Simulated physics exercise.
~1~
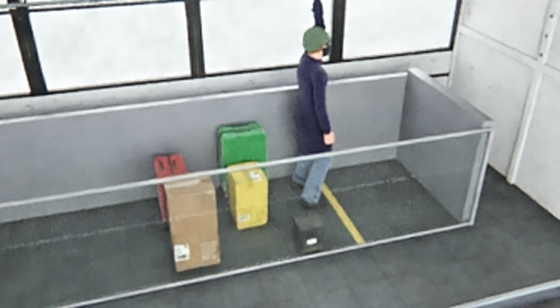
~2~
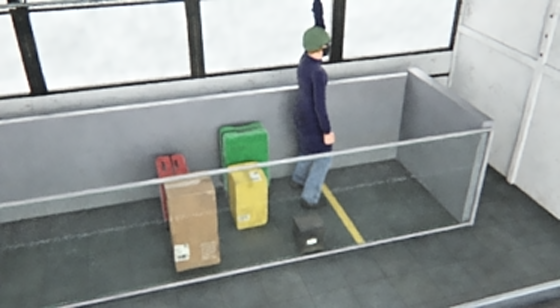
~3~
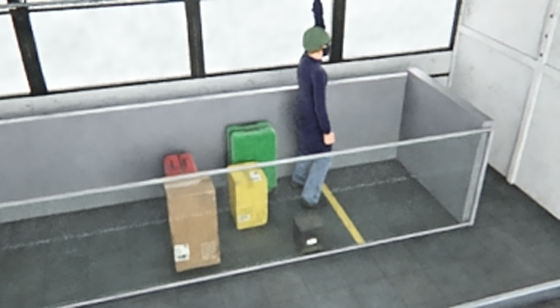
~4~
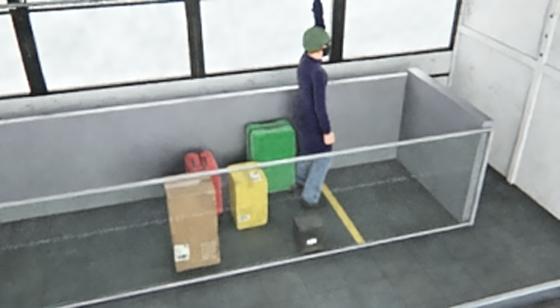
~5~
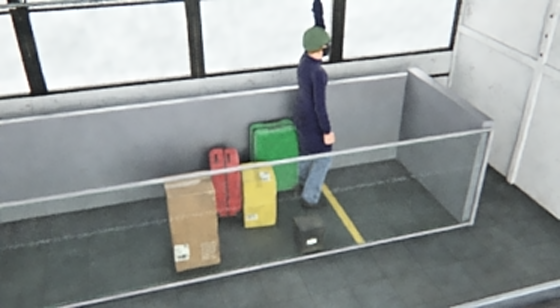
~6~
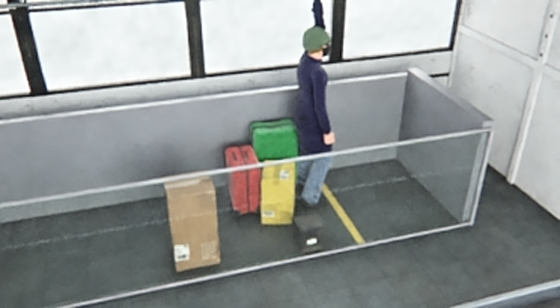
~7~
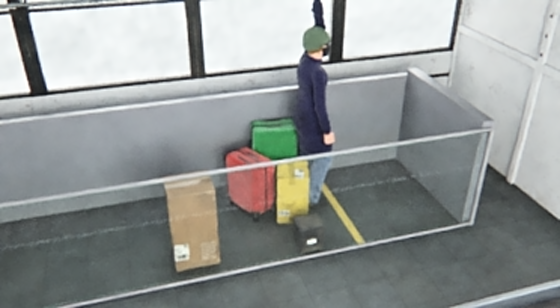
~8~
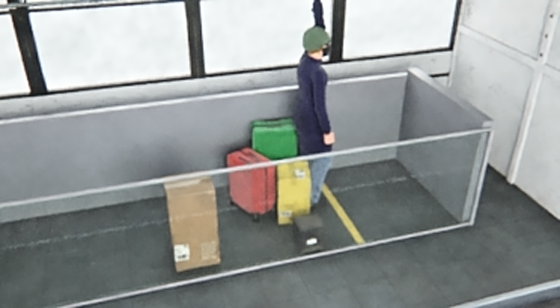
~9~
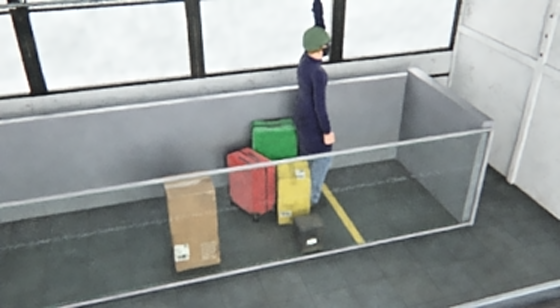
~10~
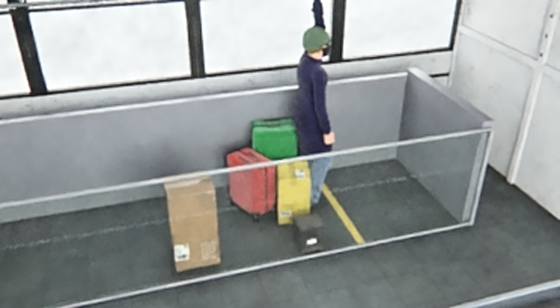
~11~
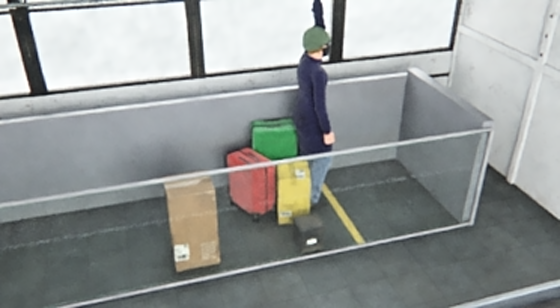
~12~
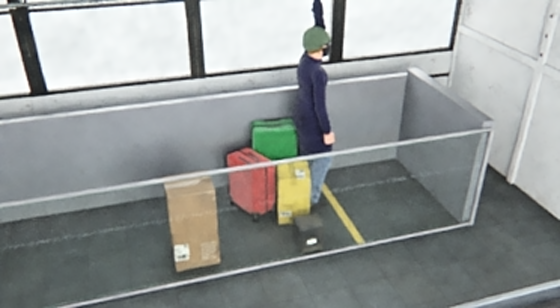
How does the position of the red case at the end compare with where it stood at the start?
At the start the red case stands at the left, partly hidden behind the tall brown box. By the end it is farther right, clear of the box and close beside the yellow case, in front of the green one.
